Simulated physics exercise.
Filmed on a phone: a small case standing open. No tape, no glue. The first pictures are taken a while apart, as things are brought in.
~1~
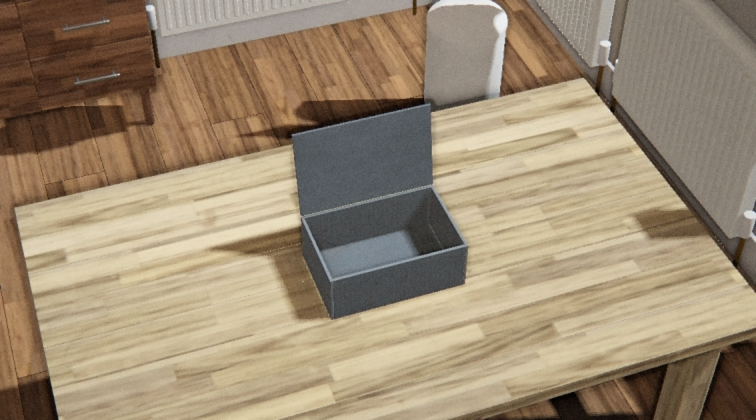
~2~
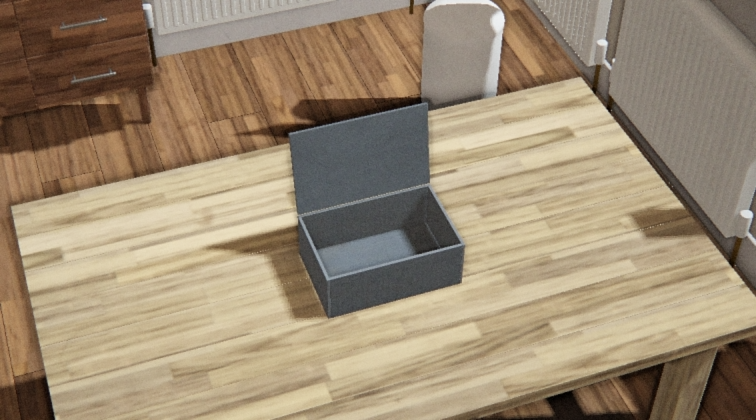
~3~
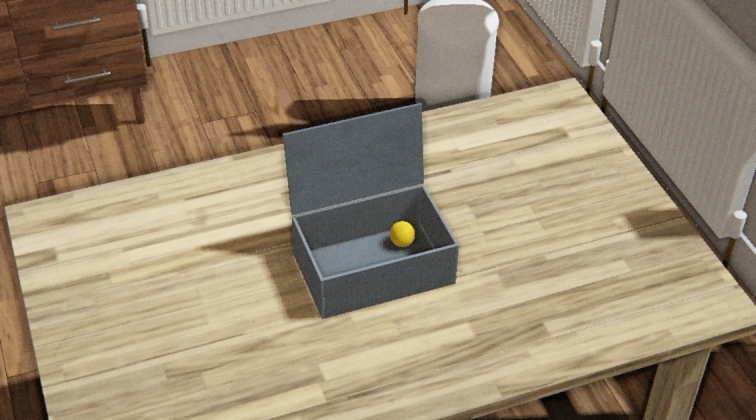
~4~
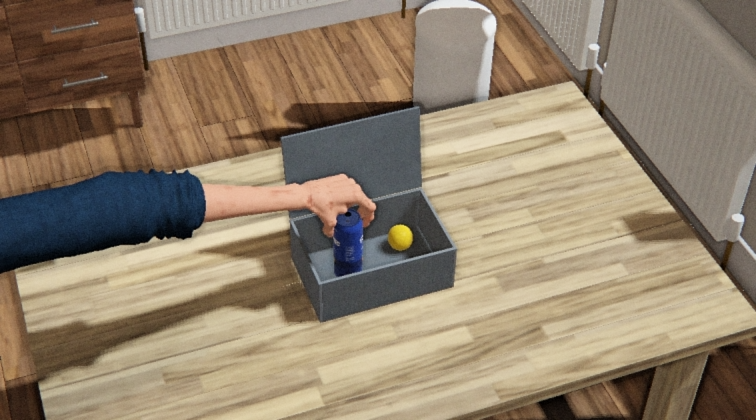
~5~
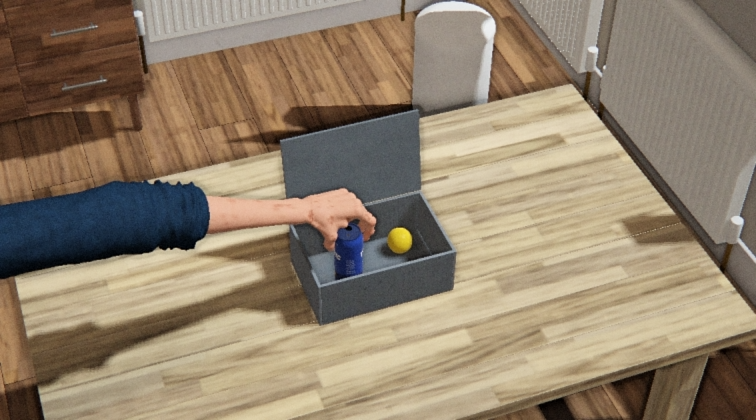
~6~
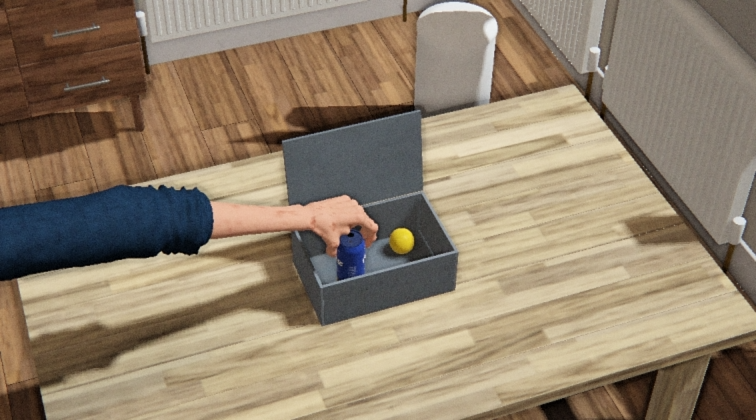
A hand in a dark blue sleeve reaches in from the left and lowers a blue can into the left side of an open grey box, keeping hold of it. The box stands on a pale wooden table, seen from above in a room with radiators and wooden drawers. Earlier the box is empty, then a yellow lemon appears inside at right, while the view shifts slightly.
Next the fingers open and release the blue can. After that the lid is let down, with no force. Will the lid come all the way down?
It is held up.
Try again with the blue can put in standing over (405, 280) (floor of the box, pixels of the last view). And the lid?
Then it stays ajar.
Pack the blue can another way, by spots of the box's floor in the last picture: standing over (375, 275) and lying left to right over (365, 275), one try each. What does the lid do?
First try: It is held up; second try: It sits on the rim.
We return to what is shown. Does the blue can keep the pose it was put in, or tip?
It keeps its pose.
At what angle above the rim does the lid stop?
Some 30° above the rim.
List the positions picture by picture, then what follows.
The last thing is not in view yet, in the first picture.
The last thing is not in view yet, in the second picture.
The last thing is not in view yet; yellow lemon (402, 234), in the third picture.
On its way; blue can (348, 247); yellow lemon (400, 238), in the fourth picture.
On its way; blue can (349, 260); yellow lemon (400, 241), in the fifth picture.
Put in, still held; blue can (351, 267); yellow lemon (402, 241), in the sixth picture.
Then, 1.10 s after the last picture, lid starting down.
Then, 1.60 s after the last picture, lid 60° above the rim.
Then, 1.90 s after the last picture, lid 38° above the rim.
At rest, lid 28° above the rim; both in place. Seen from the same camera at the end, blue can near (351, 267).
